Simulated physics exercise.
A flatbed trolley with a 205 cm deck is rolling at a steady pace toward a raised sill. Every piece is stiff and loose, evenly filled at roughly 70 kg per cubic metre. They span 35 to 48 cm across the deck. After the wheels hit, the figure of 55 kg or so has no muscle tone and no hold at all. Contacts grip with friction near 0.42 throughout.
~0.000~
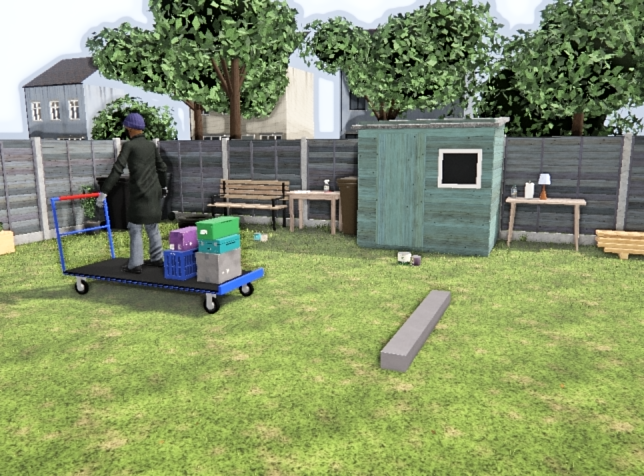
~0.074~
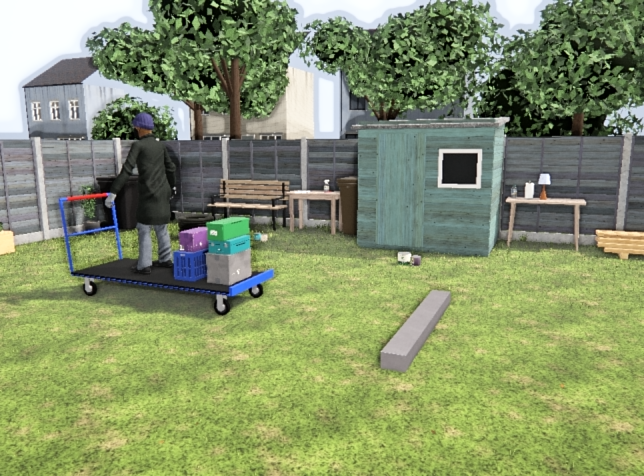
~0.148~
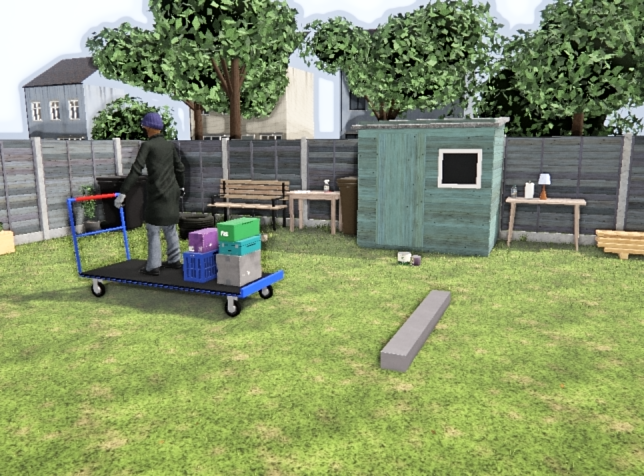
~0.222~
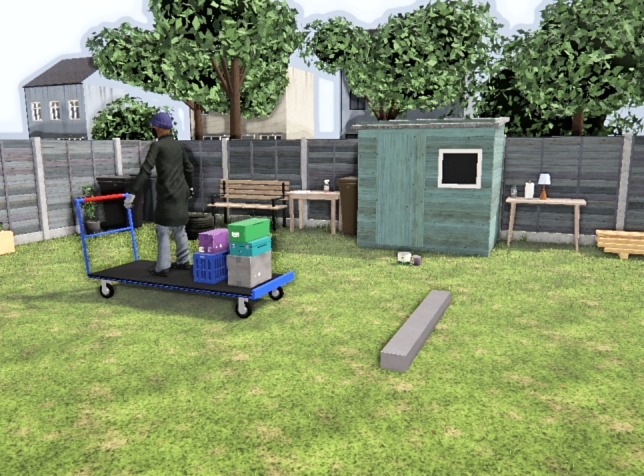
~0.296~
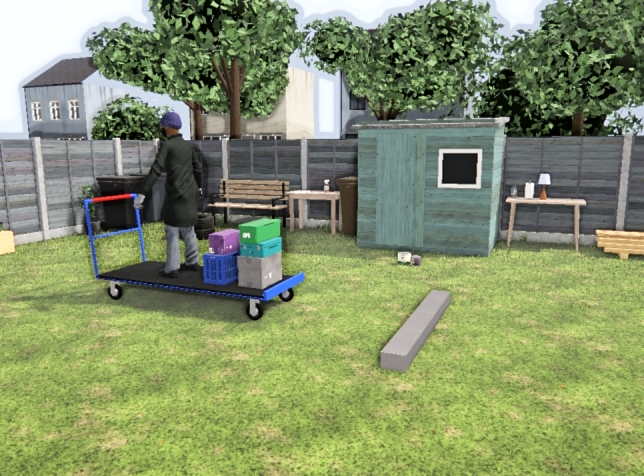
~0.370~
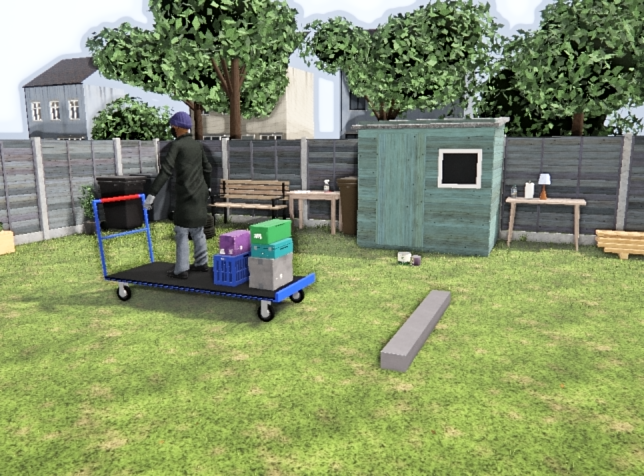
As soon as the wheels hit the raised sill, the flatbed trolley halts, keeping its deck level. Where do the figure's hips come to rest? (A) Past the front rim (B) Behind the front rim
The answer is B.
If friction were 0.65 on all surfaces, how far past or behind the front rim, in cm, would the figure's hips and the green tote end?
Result: Hips 20 short of the rim; green item 80 beyond.
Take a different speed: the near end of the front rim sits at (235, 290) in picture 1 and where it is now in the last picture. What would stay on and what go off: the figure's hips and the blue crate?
Result: Hips kept; blue kept.
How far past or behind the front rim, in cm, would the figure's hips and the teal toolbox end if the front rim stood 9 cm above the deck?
With that rim, the hips stay 80 cm behind and teal finishes 40 cm past.
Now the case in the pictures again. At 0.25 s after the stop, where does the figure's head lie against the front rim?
Roughly 90 cm behind the front rim.
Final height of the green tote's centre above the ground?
10 cm.
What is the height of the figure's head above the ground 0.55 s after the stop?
Height: Approx. 100 cm above ground.
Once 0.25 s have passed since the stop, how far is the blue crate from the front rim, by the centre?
About 40 cm behind the rim.
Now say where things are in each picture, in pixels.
In the first picture, hips (146, 192), blue crate (187, 261), rim corner (220, 291); 182 cm short of the stop.
In the second picture, hips (155, 192), blue crate (197, 262), rim corner (231, 292); 169 cm short of the stop.
In the third picture, hips (164, 192), blue crate (206, 263), rim corner (242, 294); 157 cm short of the stop.
In the fourth picture, hips (173, 193), blue crate (216, 264), rim corner (253, 295); 145 cm short of the stop.
In the fifth picture, hips (182, 193), blue crate (226, 265), rim corner (265, 296); 133 cm short of the stop.
In the sixth picture, hips (192, 193), blue crate (236, 266), rim corner (277, 298); 121 cm short of the stop. Speed about 1.7 m/s.
The wheels strike at 1.10 s.
After 1.65 s the figure's hips are 34 cm behind the rim, near (385, 252) in the last picture's view.
After 2.10 s the figure's hips are 31 cm behind the rim, near (389, 253) in the last picture's view.
When all is still (4.5 s), past the rim, green tote, grey carton, purple carton and teal toolbox; behind it, blue crate and the figure's hips.
